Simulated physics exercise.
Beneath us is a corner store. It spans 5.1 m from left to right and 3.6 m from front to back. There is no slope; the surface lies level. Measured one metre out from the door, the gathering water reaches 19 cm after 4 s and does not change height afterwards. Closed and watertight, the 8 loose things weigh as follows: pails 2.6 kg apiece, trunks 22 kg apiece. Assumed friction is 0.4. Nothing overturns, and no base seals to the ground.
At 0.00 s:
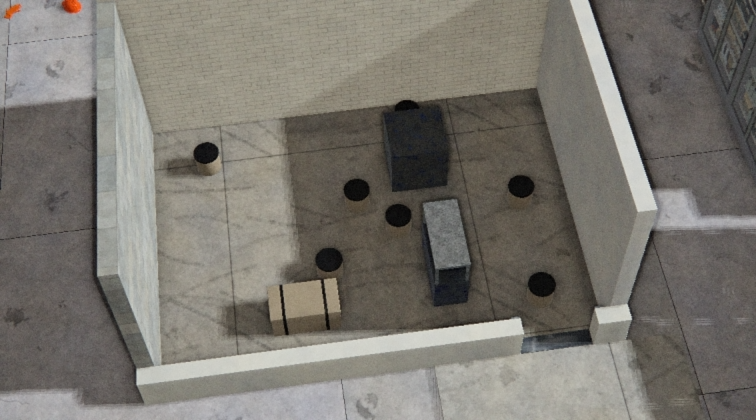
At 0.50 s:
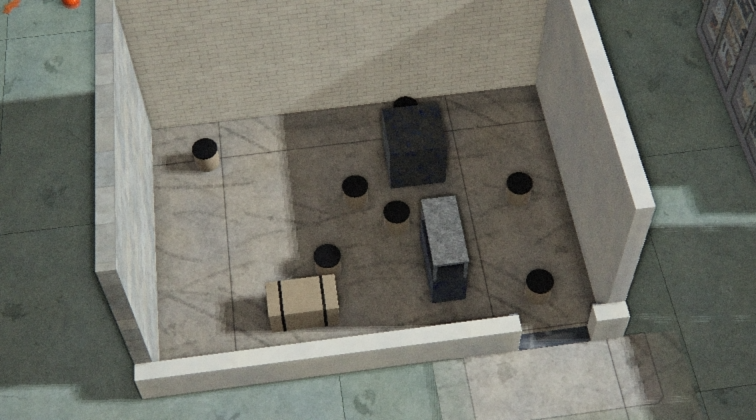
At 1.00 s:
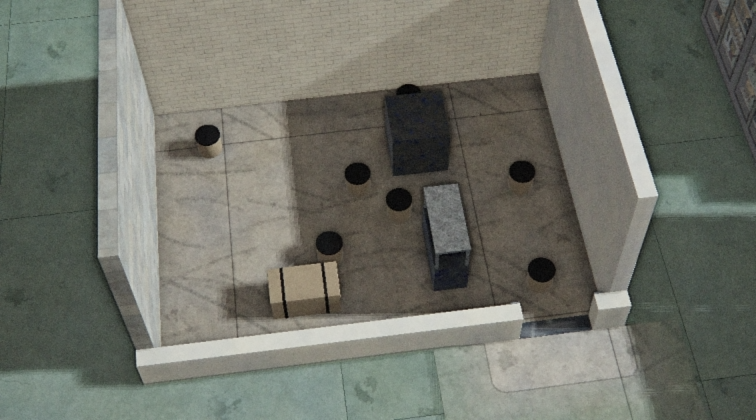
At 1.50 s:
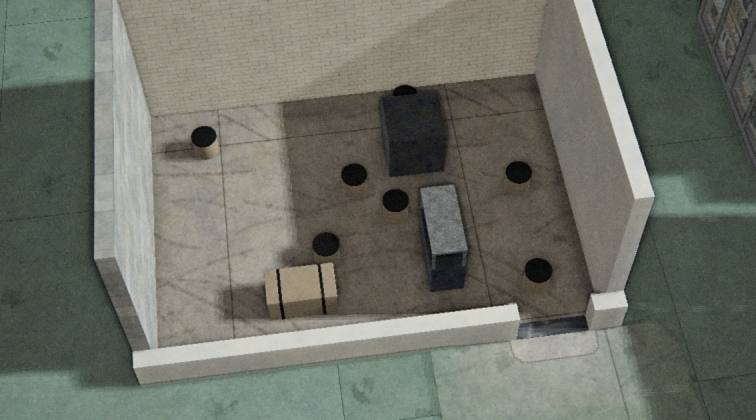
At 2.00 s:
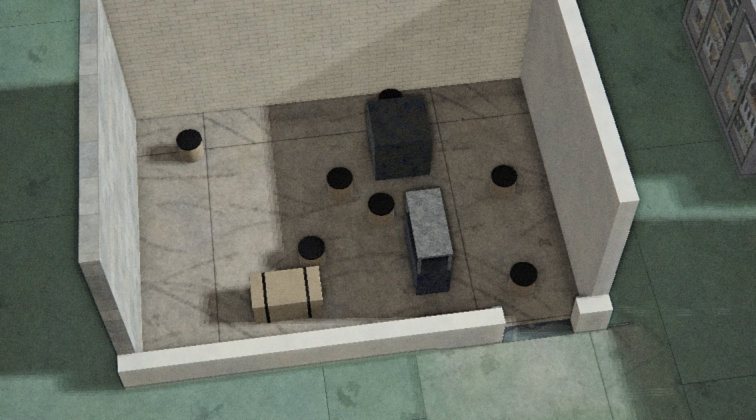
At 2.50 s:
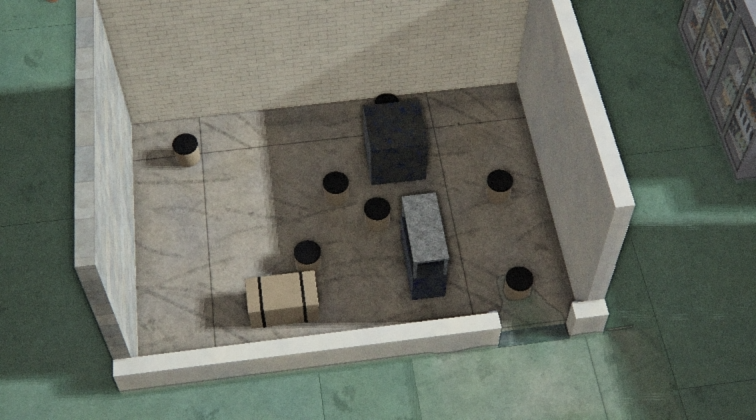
Black-topped pails, a tan trunk and dark blocks stay still inside a roofless walled room.
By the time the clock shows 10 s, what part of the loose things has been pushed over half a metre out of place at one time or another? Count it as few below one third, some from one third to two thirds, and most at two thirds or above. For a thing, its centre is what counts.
Some.
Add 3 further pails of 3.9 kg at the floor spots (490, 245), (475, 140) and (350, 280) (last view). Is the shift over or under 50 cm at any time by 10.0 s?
One by one, in that order: Above it, above it, below it.
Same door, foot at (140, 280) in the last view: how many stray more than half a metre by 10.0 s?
So the tally would be 5.
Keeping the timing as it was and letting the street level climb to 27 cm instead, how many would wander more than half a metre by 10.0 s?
Count under that change: 5.
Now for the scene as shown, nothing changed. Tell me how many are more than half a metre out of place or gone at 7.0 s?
By my tally, 2.
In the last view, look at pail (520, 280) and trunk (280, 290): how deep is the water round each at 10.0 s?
Around 3 cm and 1 cm.
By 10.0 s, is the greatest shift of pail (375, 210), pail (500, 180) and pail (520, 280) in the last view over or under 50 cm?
Result, in turn: Stayed within / exceeded / exceeded.
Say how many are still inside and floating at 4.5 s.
At that time, 0.
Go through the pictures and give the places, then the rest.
A pail at (542, 284), on the bottom; a pail at (398, 215), on the bottom; water covers 0.0 m2; 0 of 8 have shifted, in the first picture.
A pail at (540, 281) rests on the ground; a pail at (397, 211) rests on the ground; 0.0 m2 under water; 0 of 8 have shifted, in the second picture.
A pail at (542, 269), on the bottom; a pail at (399, 199) rests on the ground; water covers 0.0 m2; 0 of 8 have shifted, in the third picture.
A pail at (539, 270), on the bottom; a pail at (396, 200), on the bottom; 0.0 m2 under water; 0 of 8 have shifted, in the fourth picture.
A pail at (524, 274), on the bottom; a pail at (381, 204) rests on the ground; water covers 0.0 m2; 0 of 8 have shifted, in the fifth picture.
A pail at (520, 278) rests on the ground; a pail at (377, 208) rests on the ground; water covers 0.3 m2; 0 of 8 have shifted, in the sixth picture.
After 3.5 s 1 of 8 are over 50 cm from their spots; 0 afloat.
After 4.5 s 1 of 8 are over 50 cm from their spots; 0 afloat.
After 7.0 s 2 of 8 are over 50 cm from their spots; 1 afloat.
After 10.0 s 3 of 8 are over 50 cm from their spots, and 3 have been at some point; 1 afloat.
